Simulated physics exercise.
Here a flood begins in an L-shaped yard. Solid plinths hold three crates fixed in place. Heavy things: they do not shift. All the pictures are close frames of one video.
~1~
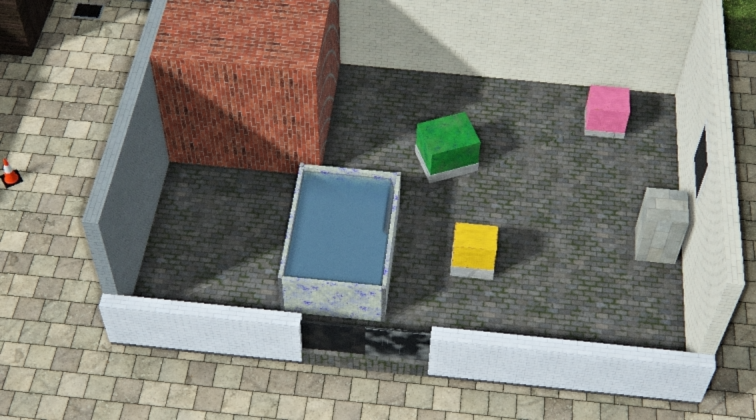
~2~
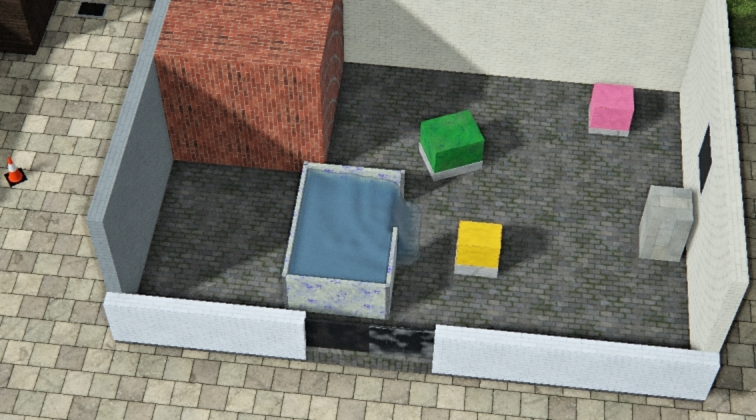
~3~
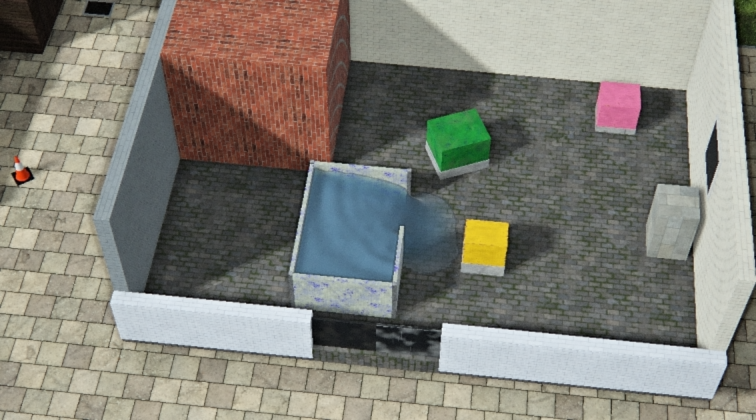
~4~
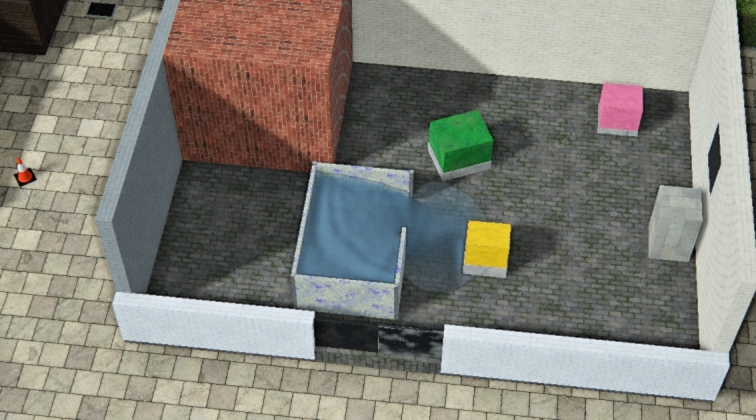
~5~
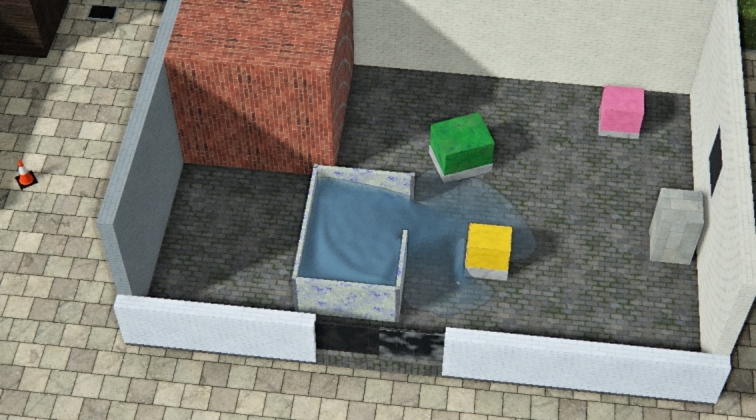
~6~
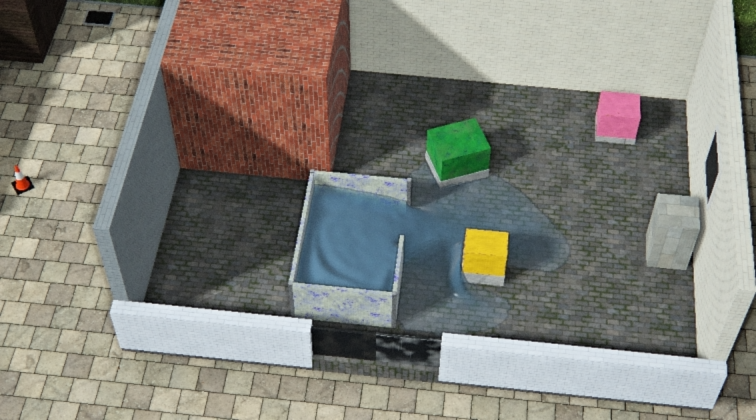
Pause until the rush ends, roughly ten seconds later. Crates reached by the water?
In the end green crate: Dry. Pink crate: Wet. Yellow crate: Wet.
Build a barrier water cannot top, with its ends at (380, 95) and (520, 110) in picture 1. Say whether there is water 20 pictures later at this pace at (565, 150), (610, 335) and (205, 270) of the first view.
First inundated, then inundated, then unwetted.
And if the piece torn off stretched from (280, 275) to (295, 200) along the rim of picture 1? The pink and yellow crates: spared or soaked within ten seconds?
As I see it, pink stays clear and yellow stays clear.
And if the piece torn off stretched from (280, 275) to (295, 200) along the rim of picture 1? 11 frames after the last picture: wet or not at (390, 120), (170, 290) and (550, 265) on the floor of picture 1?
Place one: Spared by the leak. Place two: Reached by the flood. Place three: Spared by the leak.
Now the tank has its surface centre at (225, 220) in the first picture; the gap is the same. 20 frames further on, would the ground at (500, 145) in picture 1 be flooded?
That spot: Bare.
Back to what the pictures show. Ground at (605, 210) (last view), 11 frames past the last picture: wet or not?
That point would be inundated.
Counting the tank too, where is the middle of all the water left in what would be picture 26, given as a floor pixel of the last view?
I would point to (504, 238).
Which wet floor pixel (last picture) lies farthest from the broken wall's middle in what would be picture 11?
I'd say near (691, 219).
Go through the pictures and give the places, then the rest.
In the first frame, still water in the water tank at (341, 227).
In the second frame, water pours out at (397, 223) and has run to (404, 203).
In the third frame, the front is at (452, 255), out from the gap at (403, 223).
In the fourth frame, the front is at a hidden place, out from the gap at (405, 225).
In the fifth frame, the front is at (533, 246), out from the gap at (406, 227).
In the sixth frame, water pours out at (403, 233) and has run to (562, 243).
A moment on, water covers 30 % of the floor; the green crate water round its plinth, the pink crate not reached, the yellow crate water round its plinth.
Next, water covers 45 % of the floor; the green crate water round its plinth, the pink crate water round its plinth, the yellow crate water round its plinth.
Then, water covers 60 % of the floor; the green crate water round its plinth, the pink crate water round its plinth, the yellow crate water round its plinth.
Later, water covers 80 % of the floor; the green crate water round its plinth, the pink crate water round its plinth, the yellow crate water round its plinth.
In the end, water covers 95 % of the floor; the green crate stayed above the water, the pink crate was topped, the yellow crate was topped.
